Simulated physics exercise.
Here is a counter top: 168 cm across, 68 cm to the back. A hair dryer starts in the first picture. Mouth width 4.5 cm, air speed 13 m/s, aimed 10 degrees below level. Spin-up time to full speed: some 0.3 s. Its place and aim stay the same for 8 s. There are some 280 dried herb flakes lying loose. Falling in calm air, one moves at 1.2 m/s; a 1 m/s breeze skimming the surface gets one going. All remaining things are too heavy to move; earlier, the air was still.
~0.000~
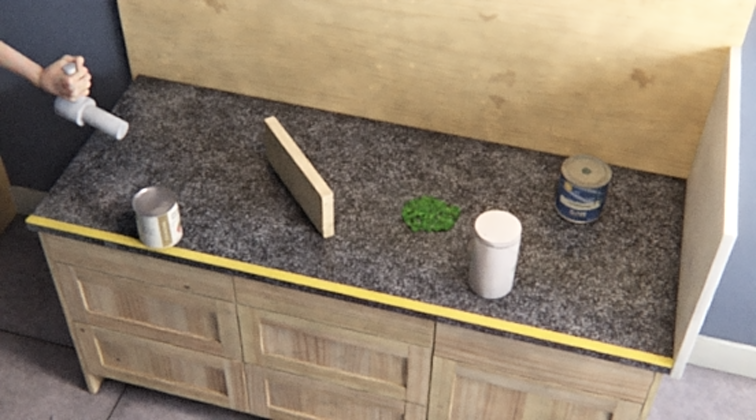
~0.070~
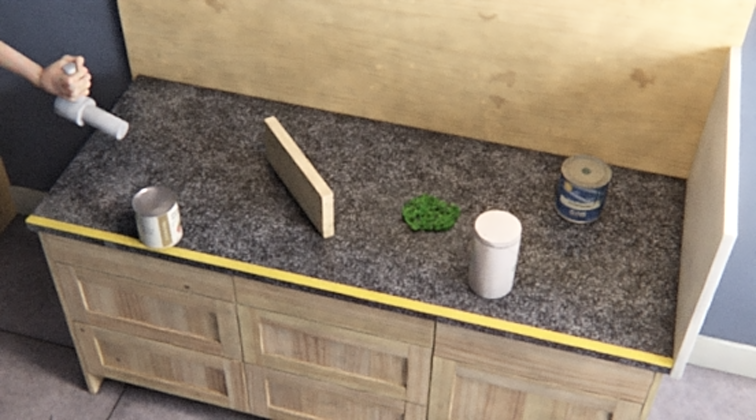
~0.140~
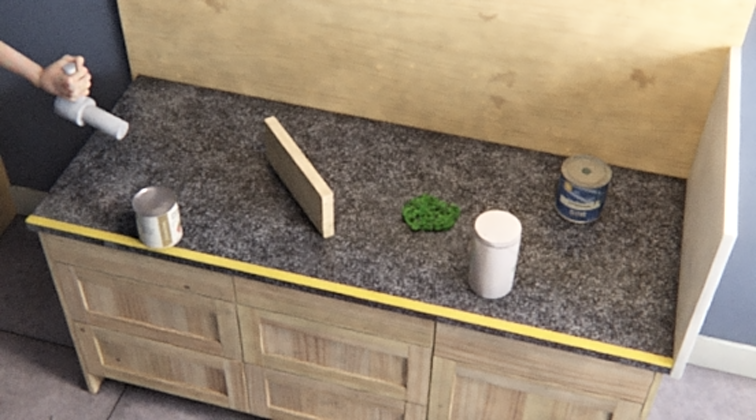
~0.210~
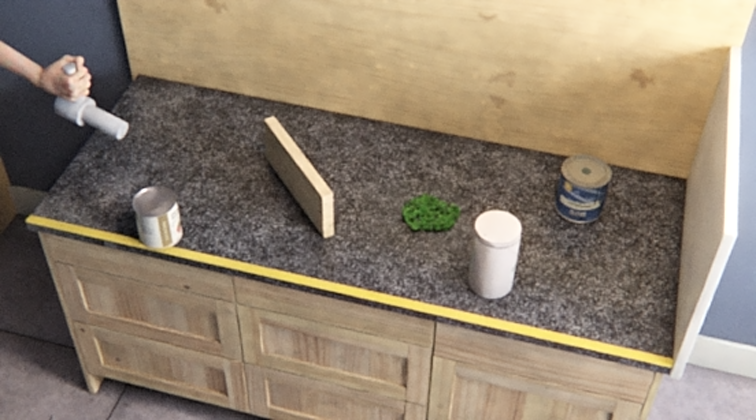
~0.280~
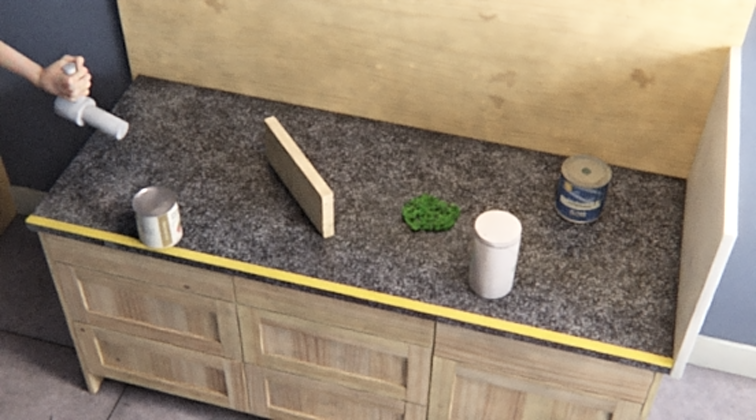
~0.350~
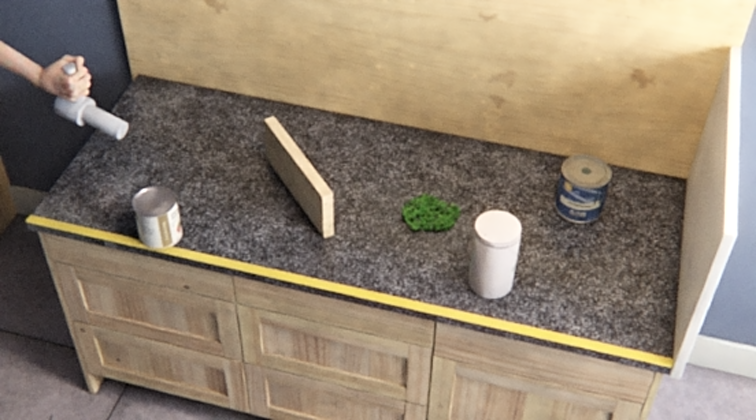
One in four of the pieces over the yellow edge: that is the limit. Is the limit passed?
I'd bet the limit of a quarter at that edge holds.
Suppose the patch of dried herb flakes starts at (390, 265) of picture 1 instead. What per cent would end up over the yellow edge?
About 80 %.
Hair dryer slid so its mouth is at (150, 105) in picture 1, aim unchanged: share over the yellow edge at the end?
Near 0 per cent.
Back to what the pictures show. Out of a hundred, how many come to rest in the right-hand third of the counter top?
Something close to 0 % ends up there.
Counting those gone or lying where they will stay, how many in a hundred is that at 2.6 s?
Some 100 per cent.
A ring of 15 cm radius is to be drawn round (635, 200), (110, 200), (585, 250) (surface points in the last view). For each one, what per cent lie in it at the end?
In order: About 0 %, then 0 %, then 0 %.
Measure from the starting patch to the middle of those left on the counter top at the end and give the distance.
About 0 centimetres.
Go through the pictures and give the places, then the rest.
The middle of the dried herb flakes is near (431, 215), none has stirred yet and the mouth of the hair dryer is at (123, 131), in the first picture.
The middle of the dried herb flakes is near (431, 214), none has stirred yet and the yellow edge is centred on (329, 290), in the second picture.
The middle of the dried herb flakes is near (431, 214), none has stirred yet, the top of a jar is at (498, 226) and the top of a board is at (297, 155), in the third picture.
The middle of the dried herb flakes is near (431, 214) and none has stirred yet, in the fourth picture.
The middle of the dried herb flakes is near (431, 214) and none has stirred yet, in the fifth picture.
The middle of the dried herb flakes is near (431, 214) and none has stirred yet, in the sixth picture.
After 1.6 s, 0 % are over the yellow edge; the middle of those still in play is near (431, 214); 99 % have settled or left.
After 2.6 s, 0 % are over the yellow edge; the middle of those still in play is near (431, 214); 99 % have settled or left.
After 4.4 s, 0 % are over the yellow edge; the middle of those still in play is near (431, 214); 99 % have settled or left.
After 8.0 s, at the end, 0 % are over the yellow edge; the middle of those still in play is near (431, 214).
